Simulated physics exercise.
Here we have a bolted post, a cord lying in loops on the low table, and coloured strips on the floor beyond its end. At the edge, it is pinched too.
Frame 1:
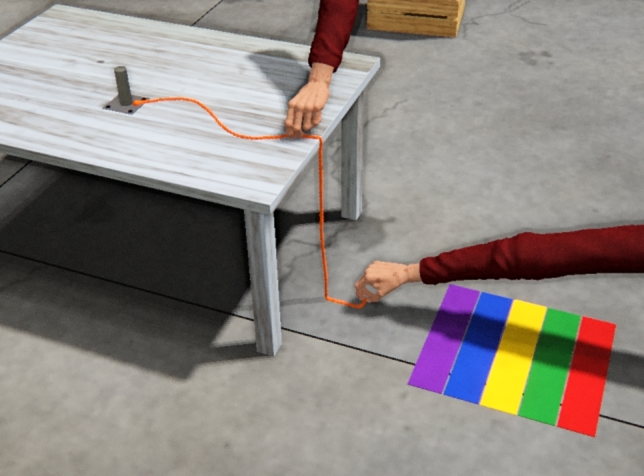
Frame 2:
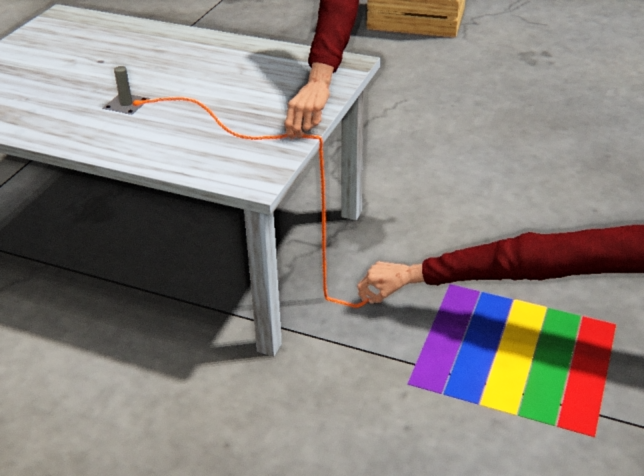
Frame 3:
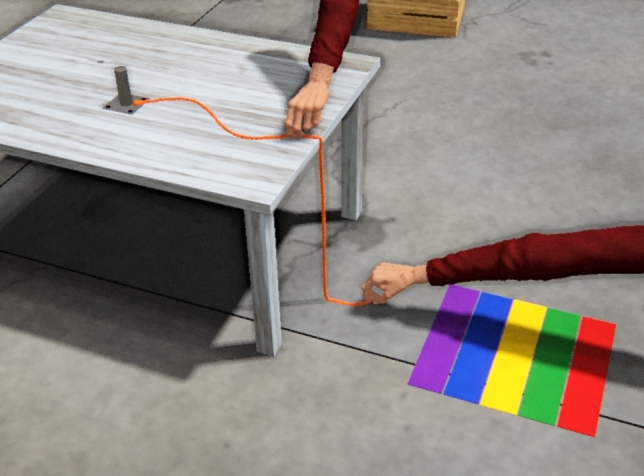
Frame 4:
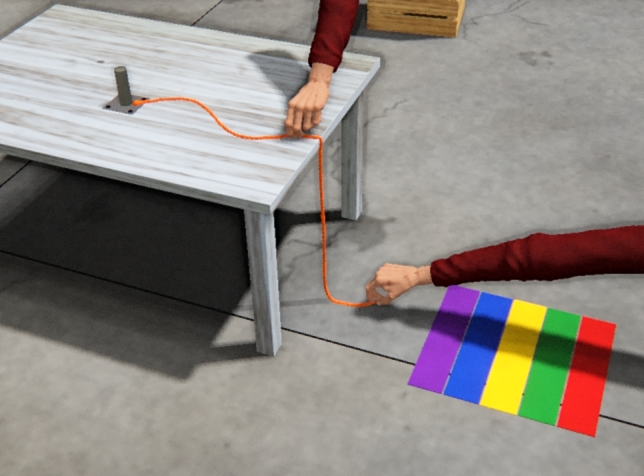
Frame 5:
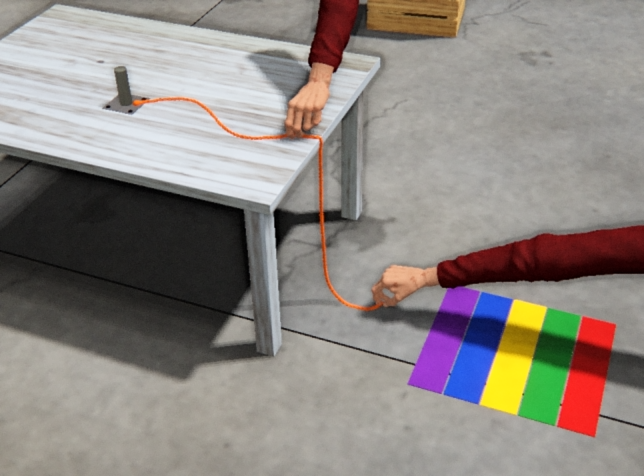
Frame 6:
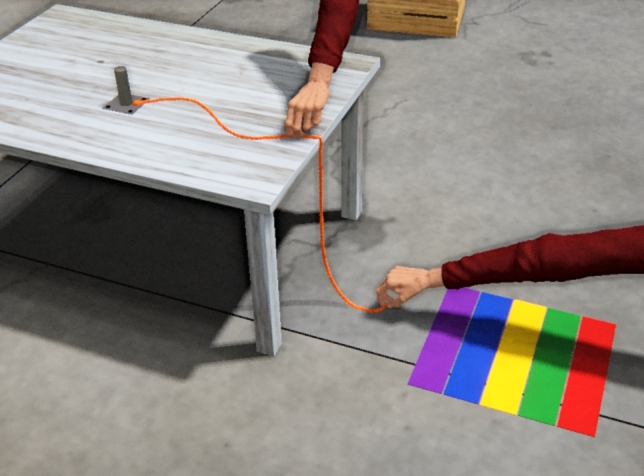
A hand near the floor slowly drew the end of an orange cord a little to the right, toward some coloured strips, while another hand pinched the cord at the edge of the low table.
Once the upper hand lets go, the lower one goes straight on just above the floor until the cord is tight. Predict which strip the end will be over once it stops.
I would say the yellow strip.
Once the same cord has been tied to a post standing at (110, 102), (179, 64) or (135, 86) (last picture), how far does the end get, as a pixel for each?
Roughly (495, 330), (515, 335) and (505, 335).
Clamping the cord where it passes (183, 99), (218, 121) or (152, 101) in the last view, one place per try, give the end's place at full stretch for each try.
(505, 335), (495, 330), (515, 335).
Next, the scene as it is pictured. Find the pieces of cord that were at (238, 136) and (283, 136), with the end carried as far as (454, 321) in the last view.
Result - first point (265, 133), second point (310, 139).
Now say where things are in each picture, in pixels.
The first frame shows end (366, 298); purple (432, 369); blue (468, 379); yellow (504, 389); green (542, 399); red (580, 410).
The second frame shows end (368, 299); cord through (167, 99) (218, 122) (278, 137) (322, 171) (324, 231) (325, 289).
The third frame shows end (372, 300).
The fourth frame shows end (376, 301); cord through (167, 99) (218, 122) (278, 137) (321, 171) (324, 231) (326, 289).
The fifth frame shows end (383, 303).
The sixth frame shows end (387, 304); cord through (167, 99) (218, 122) (278, 137) (321, 171) (322, 231) (338, 290).
A little later, end near (454, 321); over purple.
Next, end near (495, 331); over blue.
When it is tight, end near (519, 338); over yellow. It gets as far as the yellow strip.
